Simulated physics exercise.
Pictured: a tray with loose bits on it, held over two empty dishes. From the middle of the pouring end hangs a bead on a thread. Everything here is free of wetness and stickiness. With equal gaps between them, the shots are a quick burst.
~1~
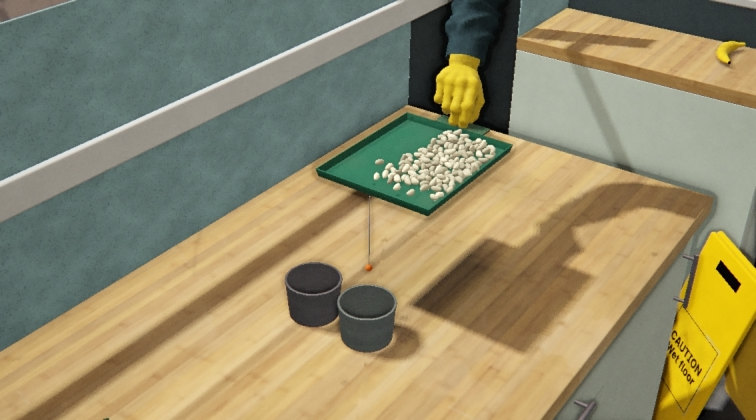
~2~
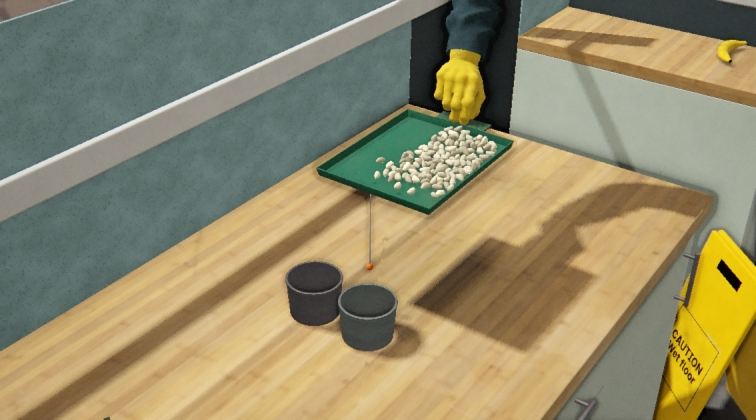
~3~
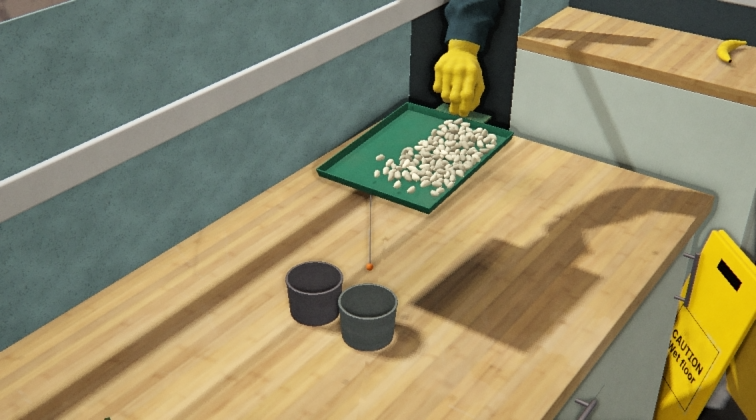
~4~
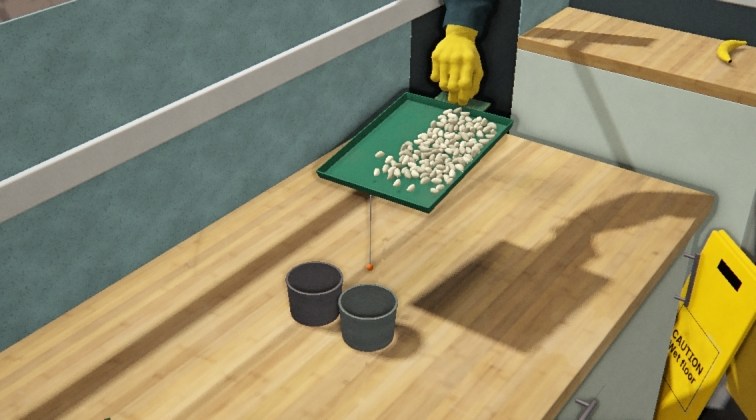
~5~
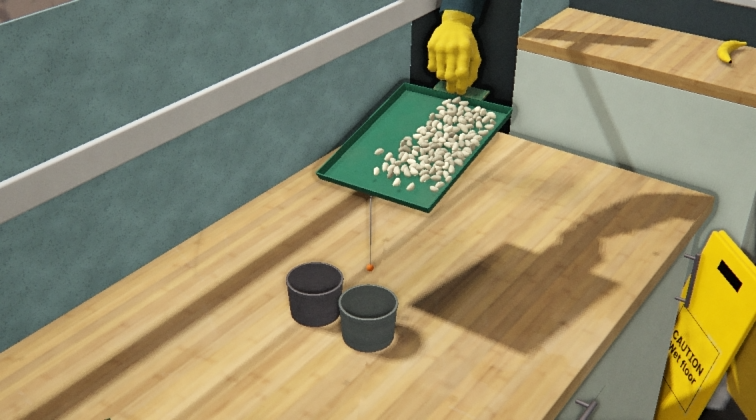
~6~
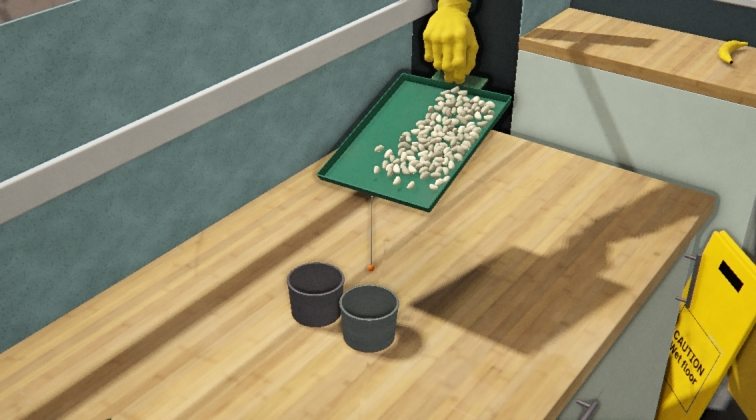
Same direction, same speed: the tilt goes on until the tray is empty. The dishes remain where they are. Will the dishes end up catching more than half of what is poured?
The catch is better than half, if you ask me.
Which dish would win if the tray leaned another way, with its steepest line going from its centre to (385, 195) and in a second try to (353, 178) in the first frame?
Okay, first try the right-side one, second try the left-side one.
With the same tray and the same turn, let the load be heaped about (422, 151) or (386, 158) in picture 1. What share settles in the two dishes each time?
About 70 and 60 per cent.
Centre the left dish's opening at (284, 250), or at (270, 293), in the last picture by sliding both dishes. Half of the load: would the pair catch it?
Taking the places in turn, it's shy of half and then shy of half.
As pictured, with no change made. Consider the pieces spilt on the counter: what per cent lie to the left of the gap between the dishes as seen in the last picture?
Reading: Around 70 %.
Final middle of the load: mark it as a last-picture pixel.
I'd say the middle ends up at about (325, 313).
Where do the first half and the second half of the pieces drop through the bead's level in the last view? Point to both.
Around (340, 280), followed by around (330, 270).
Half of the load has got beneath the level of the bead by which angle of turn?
That would be about 120 degrees from level.
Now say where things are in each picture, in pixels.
The first frame shows corners of the pouring end (318, 168) and (428, 208), level; middle of the load (443, 160), white beans; left dish (297, 305); right dish (350, 330); bead on its thread (369, 268).
The second frame shows corners of the pouring end (319, 168) and (429, 207), level; middle of the load (444, 158).
The third frame shows corners of the pouring end (319, 169) and (428, 207), tipped barely, lowest at the left corner; middle of the load (444, 153).
The fourth frame shows corners of the pouring end (318, 170) and (428, 206), tipped a little, lowest at the left corner; middle of the load (443, 147).
The fifth frame shows corners of the pouring end (318, 172) and (428, 206), tipped clearly, lowest at the left corner; middle of the load (442, 141).
The sixth frame shows corners of the pouring end (319, 173) and (428, 206), tipped clearly, lowest at the left corner; middle of the load (441, 135); left dish (299, 305); right dish (352, 330).
Just after the last frame, tray tipped steeply; almost all on the tray; just a few in the left dish; about a tenth in the air.
A moment on, tray tipped past a quarter turn; the larger part on the tray; just a few in the right dish; about a tenth in the left dish; about a tenth outside both; just a few in the air.
Further on, tray tipped past a quarter turn; roughly a quarter in the right dish; roughly a third in the left dish; roughly a third outside both.
When it is over, tray tipped past a quarter turn; roughly a quarter in the right dish; roughly a third in the left dish; roughly a third outside both.
